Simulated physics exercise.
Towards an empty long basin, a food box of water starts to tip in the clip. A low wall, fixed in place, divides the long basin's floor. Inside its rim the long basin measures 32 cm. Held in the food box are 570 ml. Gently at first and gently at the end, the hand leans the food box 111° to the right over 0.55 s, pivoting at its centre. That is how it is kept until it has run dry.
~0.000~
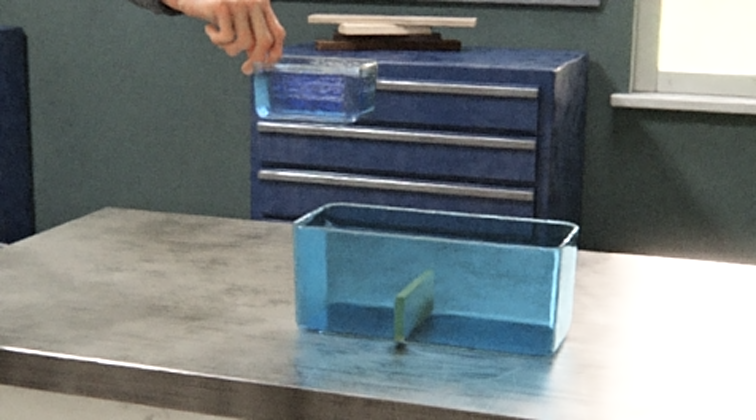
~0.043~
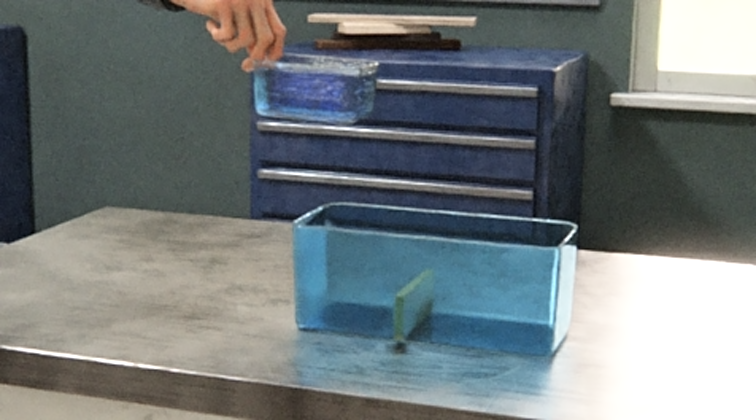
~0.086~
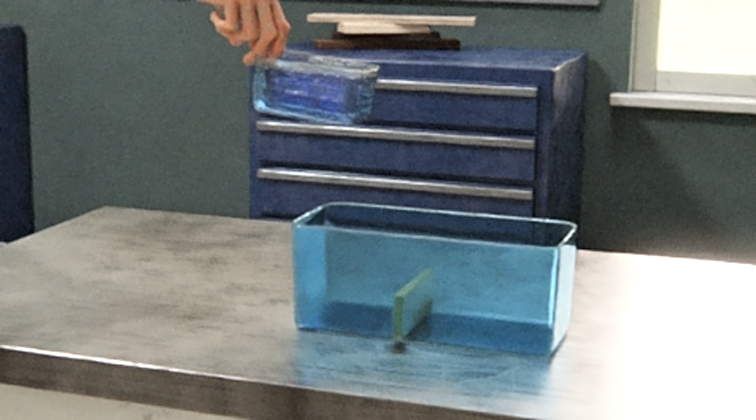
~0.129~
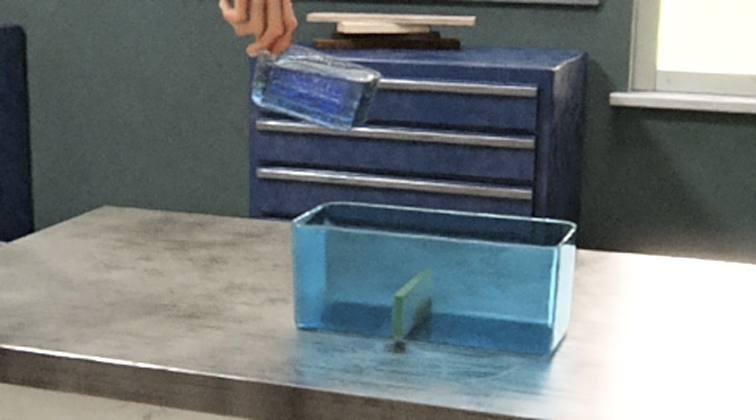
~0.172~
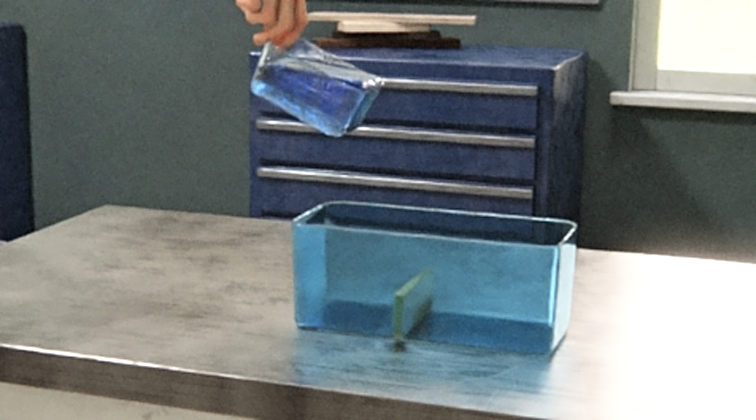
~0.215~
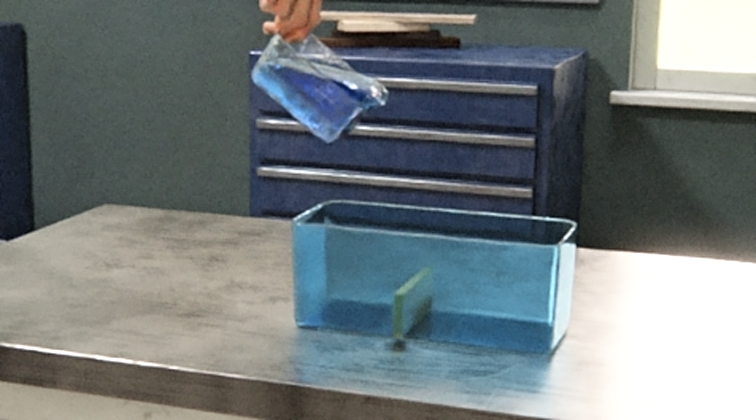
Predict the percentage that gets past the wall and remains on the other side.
The other side holds about 46 % in the end.
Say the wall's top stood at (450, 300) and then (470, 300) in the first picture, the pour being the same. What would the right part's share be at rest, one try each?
Try 1: 15 %; try 2: 10 %.
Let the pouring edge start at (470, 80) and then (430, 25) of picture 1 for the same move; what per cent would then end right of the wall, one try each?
I'd expect close to 90 per cent and then close to 85 per cent.
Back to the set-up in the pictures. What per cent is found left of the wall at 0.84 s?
The fraction is near 50 percent.
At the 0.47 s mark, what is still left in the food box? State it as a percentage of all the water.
I reckon about 10 in a hundred is still held.
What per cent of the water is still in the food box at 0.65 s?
About 1 per cent.
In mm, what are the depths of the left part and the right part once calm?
Left about 18 mm, right about 12 mm.
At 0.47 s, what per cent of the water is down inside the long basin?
The basin holds roughly 44 in a hundred parts at that moment.
By 0.47 s the tilt is 105° and 10 per cent is still to pour, 16 is left of the wall and 28 right of it.
By 0.65 s the tilt is 111° and 1 per cent is still to pour, 49 is left of the wall and 45 right of it.
By 0.84 s the tilt is 111° and 0 per cent is still to pour, 50 is left of the wall and 45 right of it.
By 1.05 s the tilt is 111° and 0 per cent is still to pour, 50 is left of the wall and 46 right of it.
At rest 50 per cent lies left of the wall, 46 right of it and 3 outside.
